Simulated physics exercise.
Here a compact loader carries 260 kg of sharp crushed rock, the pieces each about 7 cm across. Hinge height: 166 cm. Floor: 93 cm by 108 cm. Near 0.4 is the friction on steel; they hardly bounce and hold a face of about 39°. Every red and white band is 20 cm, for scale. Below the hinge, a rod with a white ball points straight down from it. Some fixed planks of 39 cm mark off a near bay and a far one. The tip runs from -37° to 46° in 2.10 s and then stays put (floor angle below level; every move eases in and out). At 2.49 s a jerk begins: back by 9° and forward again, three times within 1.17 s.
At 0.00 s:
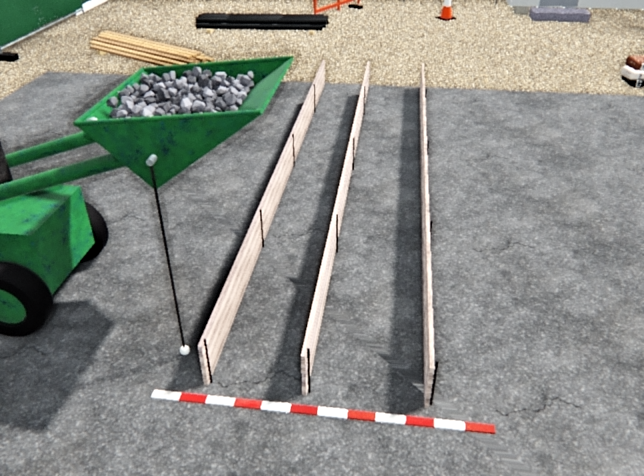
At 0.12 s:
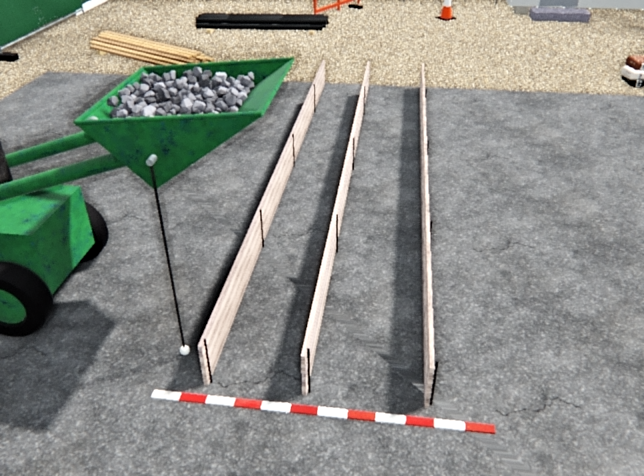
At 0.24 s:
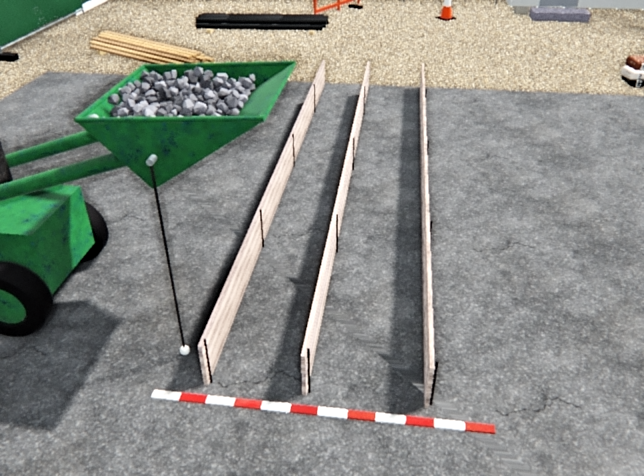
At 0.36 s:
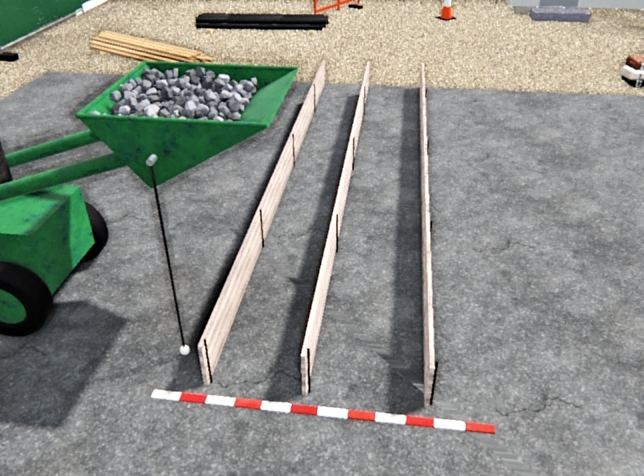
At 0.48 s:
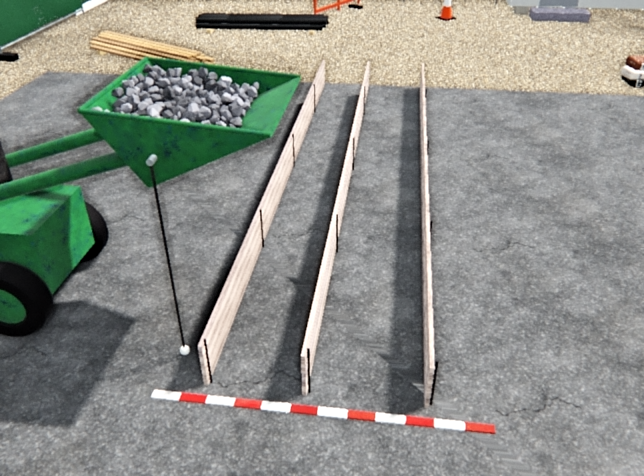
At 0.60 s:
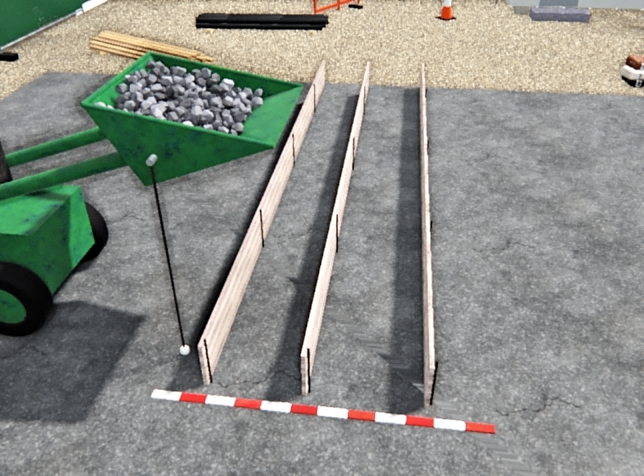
On grey ground beside wooden boards, a green loader slowly tilts its bucket of grey stones.
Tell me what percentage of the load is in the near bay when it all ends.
I would put it at 95 %.
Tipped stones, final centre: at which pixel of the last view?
I'd put it close to (294, 307).
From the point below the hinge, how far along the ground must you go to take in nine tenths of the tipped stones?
I'd put it at about 90 cm.
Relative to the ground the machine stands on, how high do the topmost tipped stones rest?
Around 42 cm above it, I'd say.
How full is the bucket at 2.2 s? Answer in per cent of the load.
Roughly 15 per cent is still inside.
After 1.6 s the floor is at 33°; 100 % in the bucket; the foremost stones are at (263, 184).
After 2.2 s the floor is at 46°; 13 % in the bucket, 85 % in the near bay, 2 % in the far bay; the foremost stones are at (331, 296).
After 4.1 s the floor is at 46°; 0 % in the bucket, 95 % in the near bay, 5 % in the far bay; the foremost stones are at (390, 345).
After 6.7 s the floor is at 46°; 0 % in the bucket, 95 % in the near bay, 5 % in the far bay; the foremost stones are at (390, 345).
